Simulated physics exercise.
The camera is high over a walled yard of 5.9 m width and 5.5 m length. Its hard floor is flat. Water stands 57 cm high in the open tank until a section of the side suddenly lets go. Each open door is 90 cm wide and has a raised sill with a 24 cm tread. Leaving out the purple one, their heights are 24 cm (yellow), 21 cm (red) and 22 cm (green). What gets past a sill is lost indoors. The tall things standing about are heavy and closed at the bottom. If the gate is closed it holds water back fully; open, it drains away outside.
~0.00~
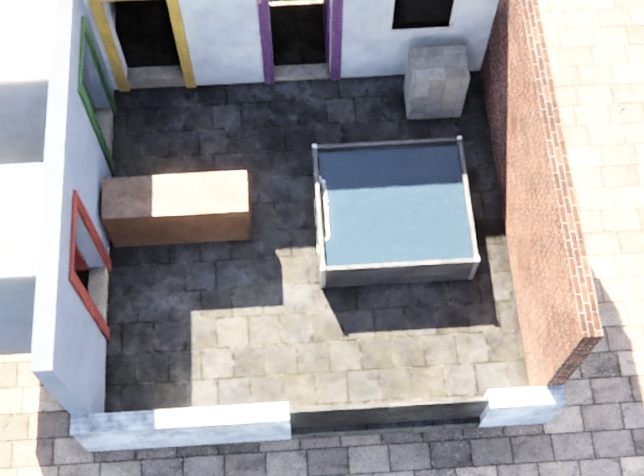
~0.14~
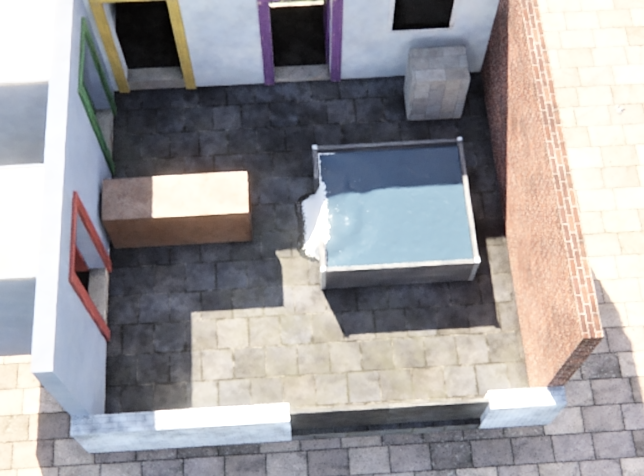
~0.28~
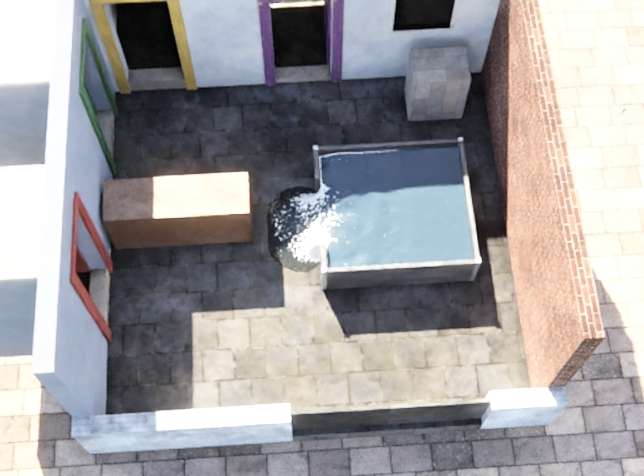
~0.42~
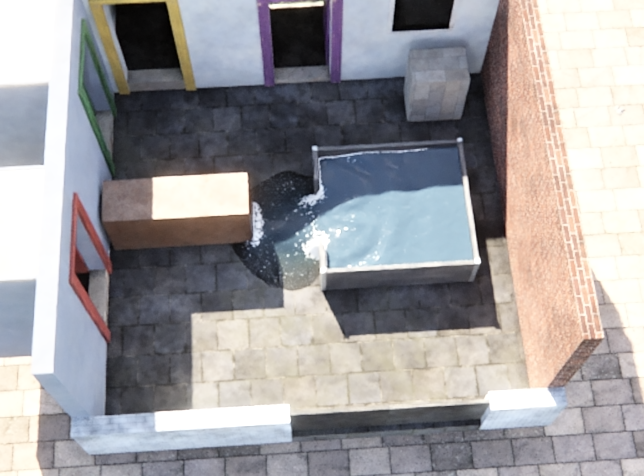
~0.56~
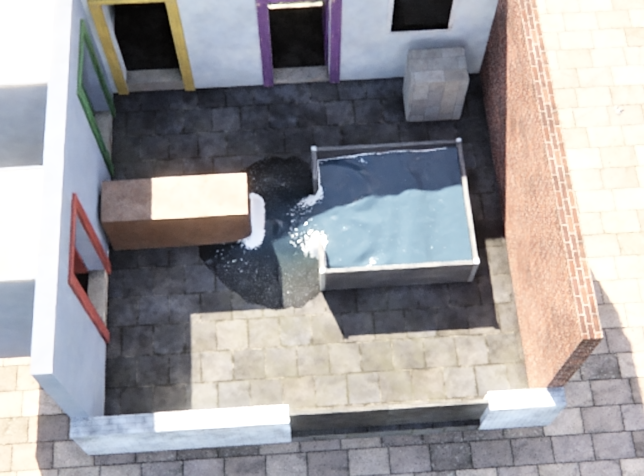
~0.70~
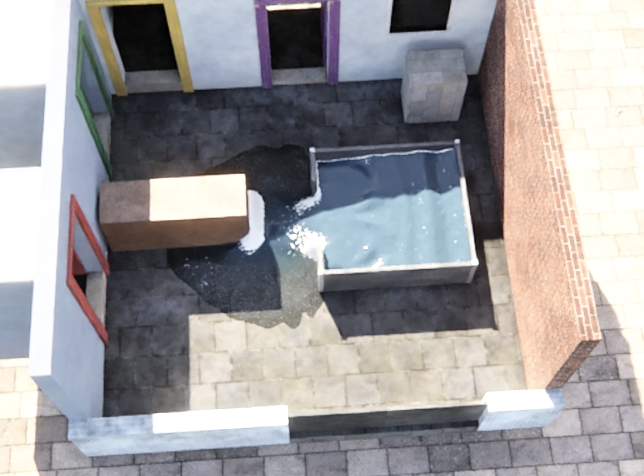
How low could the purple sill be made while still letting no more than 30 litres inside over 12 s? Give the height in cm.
About 7.5 cm.
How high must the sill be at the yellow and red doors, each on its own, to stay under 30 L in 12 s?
About 9.0 cm at yellow and 10.5 cm at red.
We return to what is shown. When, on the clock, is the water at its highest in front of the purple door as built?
At about 8.0 s.
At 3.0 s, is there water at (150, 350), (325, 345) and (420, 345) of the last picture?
In turn: Under water, not reached, not reached.
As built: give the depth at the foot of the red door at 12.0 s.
About 7.5 cm.
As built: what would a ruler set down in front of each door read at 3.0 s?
Depths in cm: Purple 10, yellow 15, red 14, green 14.
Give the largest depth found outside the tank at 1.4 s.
Up to some 40 cm.
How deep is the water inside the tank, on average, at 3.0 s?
Roughly 30 cm on average.
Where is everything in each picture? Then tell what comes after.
In the first picture, the open tank at (393, 204) is whole and still, 57 cm deep; the purple door at (301, 43) is dry.
In the second picture, the front is at (306, 253), 0.3 m from the gap at (321, 221); 0.2 m2 of floor is wet, 57 cm left at the back.
In the third picture, water pours out at (322, 222) and has run 0.7 m, to (274, 244); about 9 cm deep outside, 57 cm at the back.
In the fourth picture, water pours out at (321, 223) and has run 1.2 m, to (241, 247); about 7 cm deep outside, 57 cm at the back.
In the fifth picture, the gap is at (320, 222), the front 1.7 m out at (207, 257); the back of the open tank holds 57 cm.
In the sixth picture, the front is at (177, 263), 2.1 m from the gap at (319, 223); 3.1 m2 of floor is wet, 53 cm left at the back; 1.6 m in a straight line remain to the purple door at (299, 47).
After 1.4 s water covers 30 % of the floor, deepest (40 cm) near (266, 232); it has not reached the purple door.
After 3.0 s water covers 55 % of the floor, deepest (25 cm) near (254, 233); 10 cm at the purple door, 2 litres in over its 9 cm sill.
After 12.0 s water covers 100 % of the floor, deepest (12 cm) near (469, 220); 8 cm at the purple door, 12 litres in over its 9 cm sill.
At the purple door as built, the water arrived by 2.0 s and peaked near 11 cm at 8.0 s.
With a sill of 6.5 cm, 50 litres would have come in within the 12 s; with 9 cm, 12 litres. So under 30 litres takes about 7.5 cm.
